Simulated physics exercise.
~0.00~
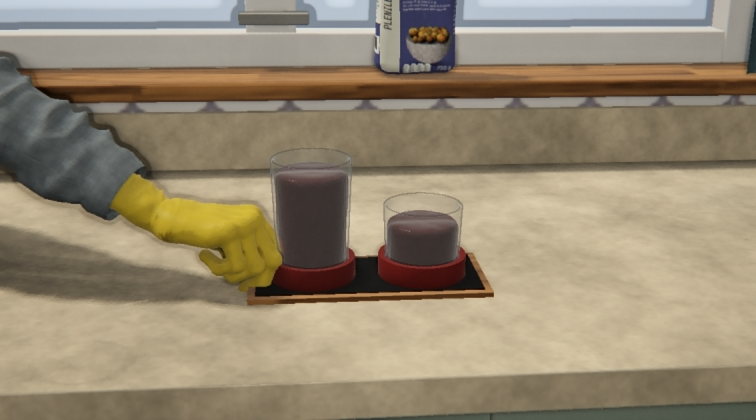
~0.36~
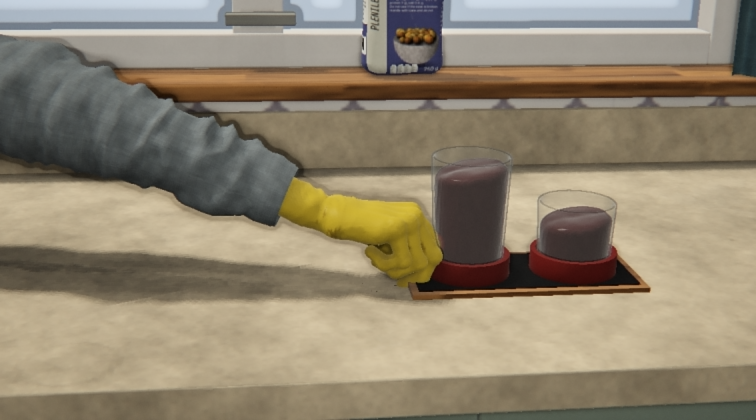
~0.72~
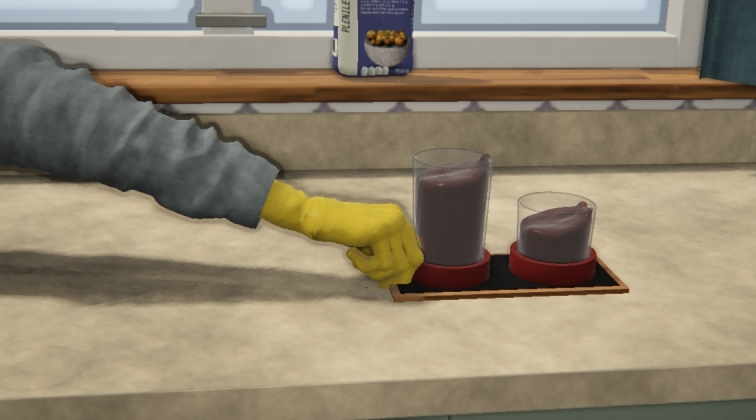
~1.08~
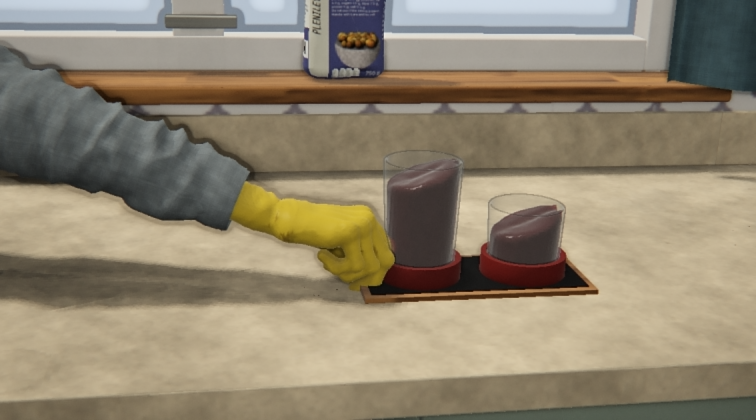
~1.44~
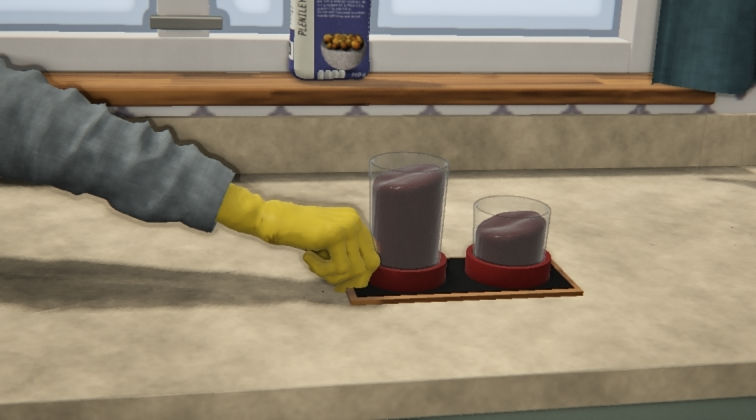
The video shows a yellow-gloved hand at the edge of a dark tray as it slides right across a countertop and stops, carrying a taller tumbler and a shorter mug of dark wine in red holders. The wine sloshes up toward the right, and both vessels end upright, their surfaces still uneven.
